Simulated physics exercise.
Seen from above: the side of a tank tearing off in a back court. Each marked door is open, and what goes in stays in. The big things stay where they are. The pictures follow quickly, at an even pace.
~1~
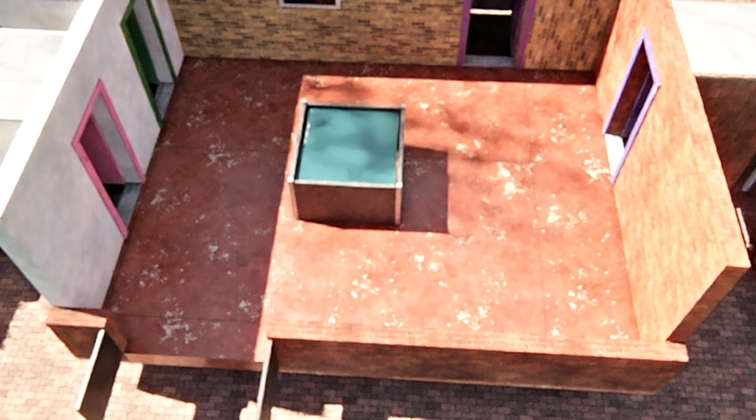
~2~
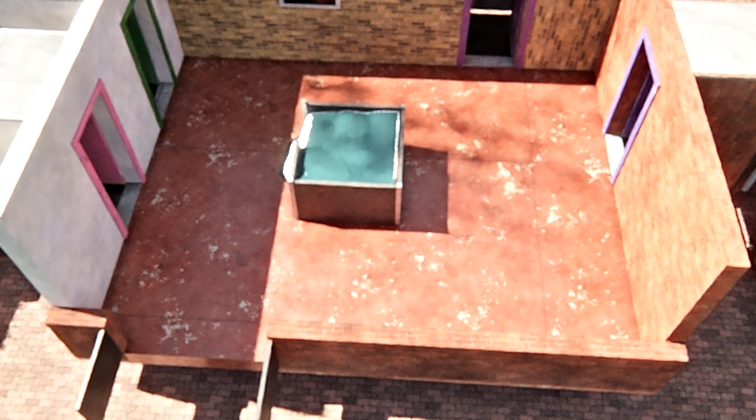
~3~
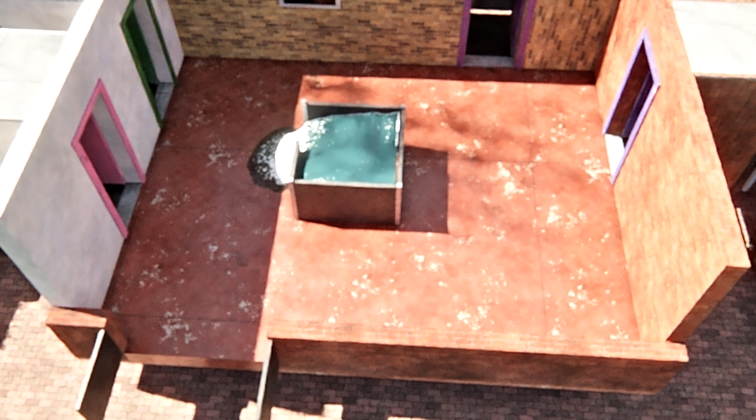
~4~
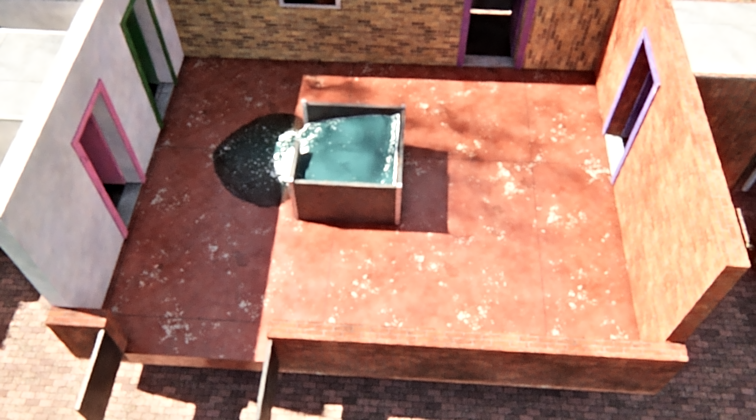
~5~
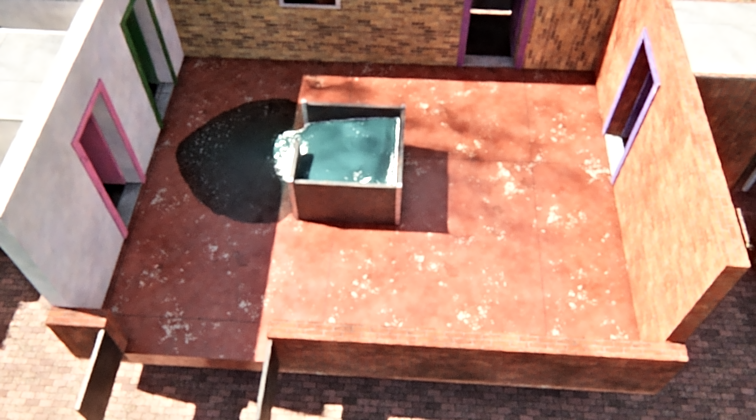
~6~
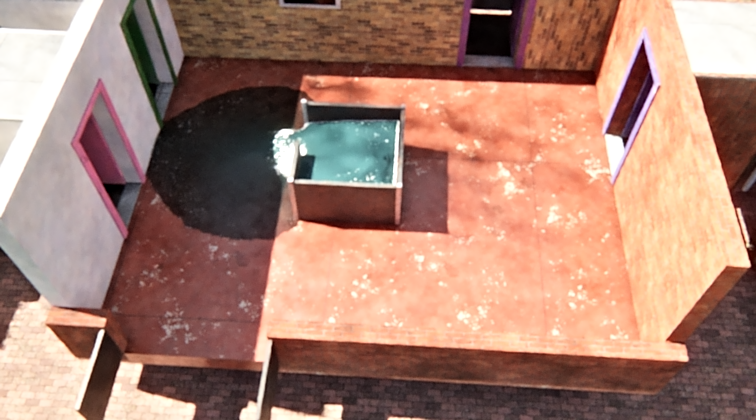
At first, a square tank of still green water stands in a walled, red-floored courtyard. Its left side gives way and water bursts out in white froth onto the floor. A dark, rounded pool then spreads steadily leftward toward the pale wall while the level in the tank drops.
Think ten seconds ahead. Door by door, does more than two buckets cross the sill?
One by one: The green door floods; the blue door holds within the limit; the purple door holds within the limit; the pink door floods.
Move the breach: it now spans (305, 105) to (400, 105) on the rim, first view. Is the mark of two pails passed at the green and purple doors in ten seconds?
Green door goes over; purple door takes more.
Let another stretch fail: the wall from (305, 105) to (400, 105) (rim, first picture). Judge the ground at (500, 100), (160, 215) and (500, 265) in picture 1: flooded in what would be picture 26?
One after the other: Wet, under water, clear.
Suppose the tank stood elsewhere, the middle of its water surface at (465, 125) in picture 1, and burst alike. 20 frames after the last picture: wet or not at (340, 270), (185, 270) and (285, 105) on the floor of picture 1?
One after the other: Dry, awash, under water.
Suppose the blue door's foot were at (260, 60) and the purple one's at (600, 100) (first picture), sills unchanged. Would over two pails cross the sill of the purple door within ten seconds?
Then: Purple stays under.
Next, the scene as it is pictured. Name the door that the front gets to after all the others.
I say the one in blue.
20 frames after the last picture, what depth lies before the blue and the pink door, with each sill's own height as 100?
Roughly 0 per cent, then 310 per cent.
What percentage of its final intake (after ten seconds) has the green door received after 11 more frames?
Some 45 per cent.
A moment on, water covers 25 % of the floor; the green door over two buckets in, the blue door not reached, the purple door not reached, the pink door over two buckets in.
Next, water covers 25 % of the floor; the green door far over two buckets in, the blue door not reached, the purple door not reached, the pink door far over two buckets in.
Then, water covers 30 % of the floor; the green door far over two buckets in, the blue door not reached, the purple door not reached, the pink door far over two buckets in.
Later, water covers 50 % of the floor; the green door far over two buckets in, the blue door not reached, the purple door wet at the sill, nothing in, the pink door far over two buckets in.
In the end, water covers 70 % of the floor; the green door far over two buckets in, the blue door wet at the sill, nothing in, the purple door wet at the sill, nothing in, the pink door far over two buckets in.
